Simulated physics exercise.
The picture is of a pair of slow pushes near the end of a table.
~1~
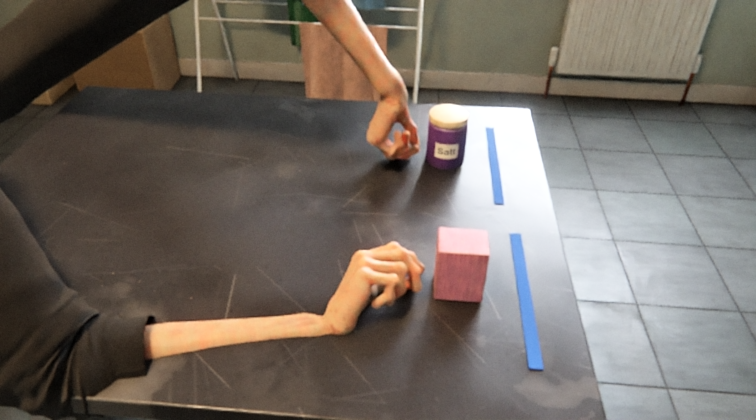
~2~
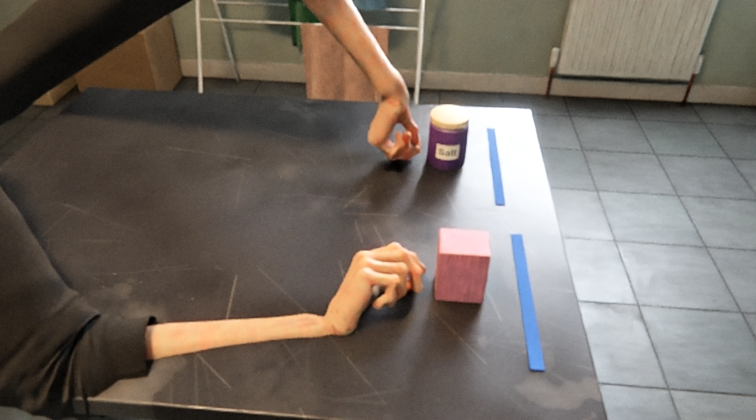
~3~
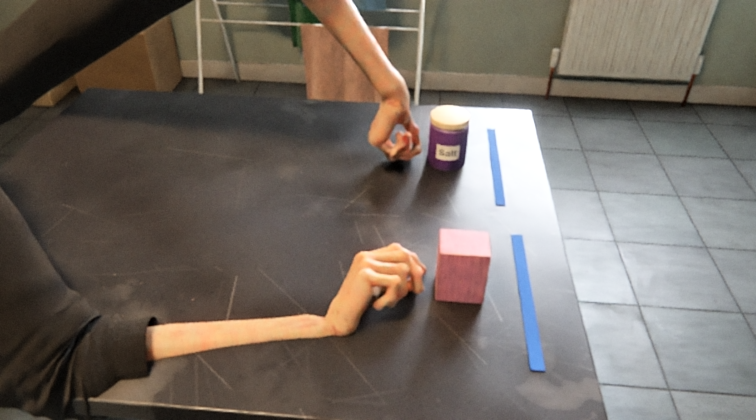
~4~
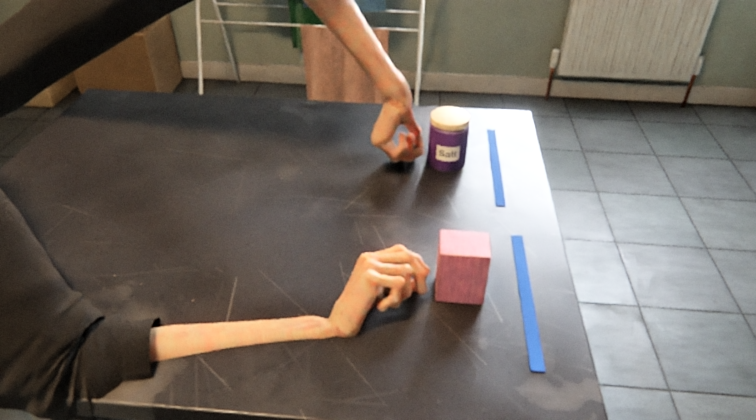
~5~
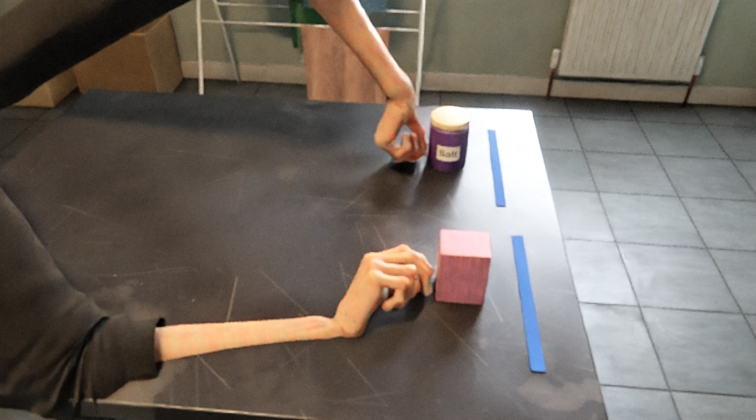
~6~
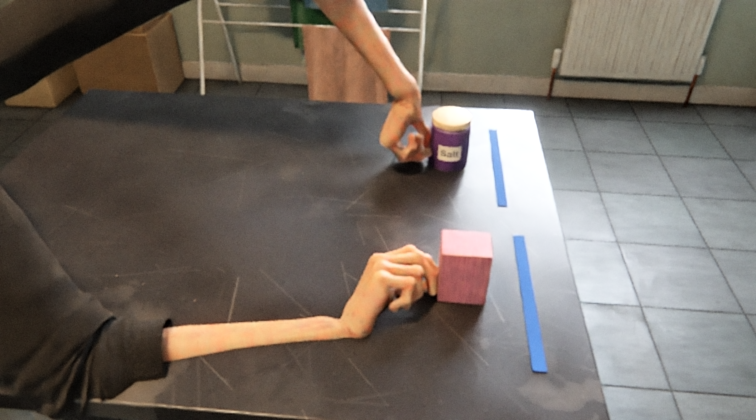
At the start, two hands rest on a dark table, the far one just left of a purple jar and the near one just left of a pink block, with blue strips to the right. Both hands then inch rightward up to the objects, which barely shift at all.
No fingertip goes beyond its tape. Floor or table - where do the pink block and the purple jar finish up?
Where they finish: Pink block - table; purple jar - table.
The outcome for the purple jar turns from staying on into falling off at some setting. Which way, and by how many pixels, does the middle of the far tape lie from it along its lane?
Move it right by close to 24 pixels and it flips.
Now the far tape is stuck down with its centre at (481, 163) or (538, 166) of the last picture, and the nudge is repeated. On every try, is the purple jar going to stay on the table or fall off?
Well, the purple jar never leaves the tabletop the first time and leaves the tabletop the second time.
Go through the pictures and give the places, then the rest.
In the first picture, pink block (461, 265); purple jar (447, 137).
In the second picture, purple jar (448, 138).
In the third picture, pink block (462, 267).
In the fourth picture, purple jar (449, 139).
In the fifth picture, pink block (463, 267).
In the sixth picture, pink block (464, 267); purple jar (450, 139).
Then, 0.46 s on from there, pink block displaced a little near (490, 269); purple jar displaced a little near (470, 140).
Then, 0.92 s on from there, pink block displaced about its own width near (521, 271); purple jar displaced about its own width near (493, 141).
Then, 1.30 s on from there, pink block displaced well along near (547, 273); purple jar displaced about its own width near (512, 143).
In the end, the pink block is still on the table, near (565, 274); the purple jar is still on the table, near (526, 143).
